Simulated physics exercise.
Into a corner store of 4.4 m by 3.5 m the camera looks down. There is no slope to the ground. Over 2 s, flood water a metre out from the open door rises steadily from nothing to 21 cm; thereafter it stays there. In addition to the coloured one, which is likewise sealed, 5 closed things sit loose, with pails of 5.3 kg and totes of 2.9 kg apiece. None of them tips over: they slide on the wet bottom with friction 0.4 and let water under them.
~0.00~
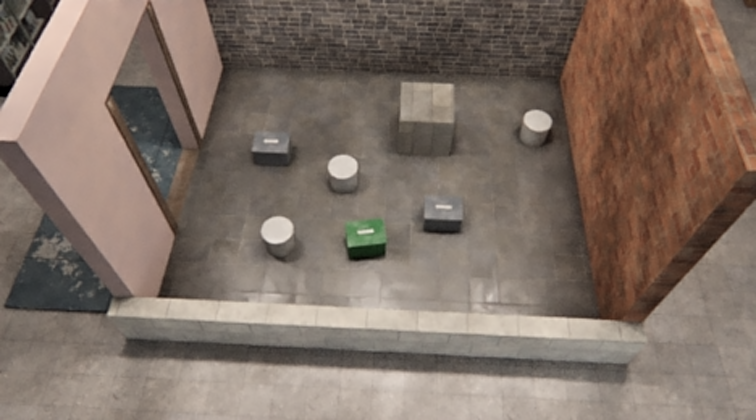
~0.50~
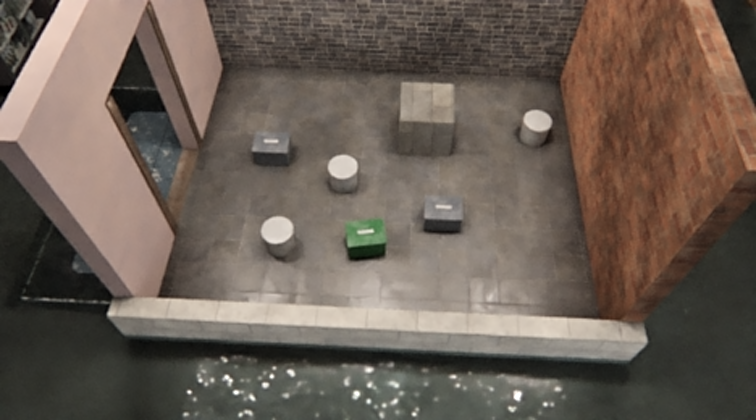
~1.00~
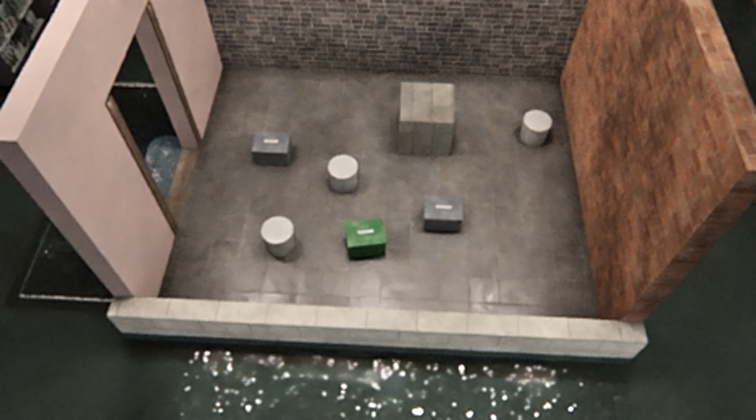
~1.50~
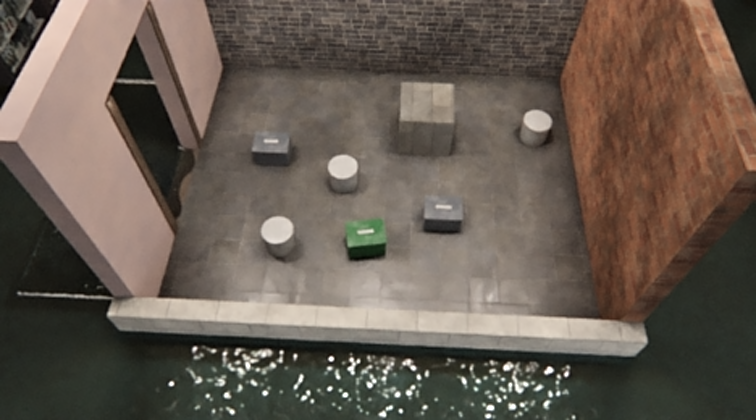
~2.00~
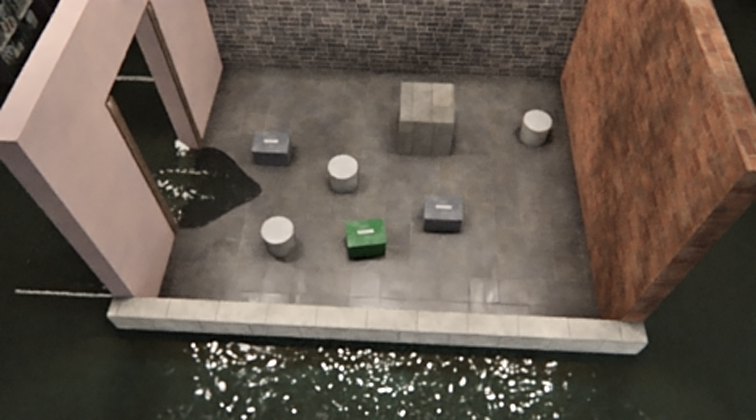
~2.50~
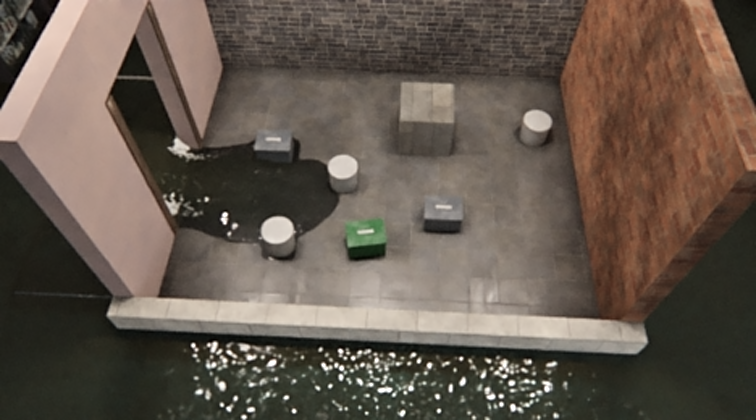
In a walled corner store seen from above, dark water rose around the outside, then came in through the doorway on the left and spread across the floor around the nearest pails and a grey tote.
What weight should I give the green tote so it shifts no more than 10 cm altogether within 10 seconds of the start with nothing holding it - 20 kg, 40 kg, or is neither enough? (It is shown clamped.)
20 kg will do.
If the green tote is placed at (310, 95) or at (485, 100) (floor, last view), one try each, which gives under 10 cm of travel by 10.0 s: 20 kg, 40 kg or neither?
For the first spot the lighter suffices, for the second the lighter suffices.
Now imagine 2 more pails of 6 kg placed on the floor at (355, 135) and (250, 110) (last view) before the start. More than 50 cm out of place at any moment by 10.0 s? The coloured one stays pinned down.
Above the mark, then below the mark.
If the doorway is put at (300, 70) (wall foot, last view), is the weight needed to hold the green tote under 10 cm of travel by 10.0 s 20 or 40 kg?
In that setup the first mass works.
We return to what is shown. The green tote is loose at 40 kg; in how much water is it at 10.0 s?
Around 8 cm.
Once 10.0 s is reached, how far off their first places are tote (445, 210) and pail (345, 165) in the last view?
One is off by 60 cm, the other by 250 cm, in the order asked.
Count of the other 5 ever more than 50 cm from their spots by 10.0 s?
I count 4.
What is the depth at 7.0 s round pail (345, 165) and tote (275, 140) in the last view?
Depth approx. 10 cm / 7 cm.
After 3.5 s the green tote would be 0 cm from its start with 20 kg and 0 cm from its start with 40 kg; 5 cm of water round it then.
After 4.5 s the green tote would be 0 cm from its start with 20 kg and 0 cm from its start with 40 kg; 4 cm of water round it then.
After 7.0 s the green tote would be 0 cm from its start with 20 kg and 0 cm from its start with 40 kg; 5 cm of water round it then.
After 10.0 s the green tote would be 0 cm from its start with 20 kg and 0 cm from its start with 40 kg; 8 cm of water round it then.
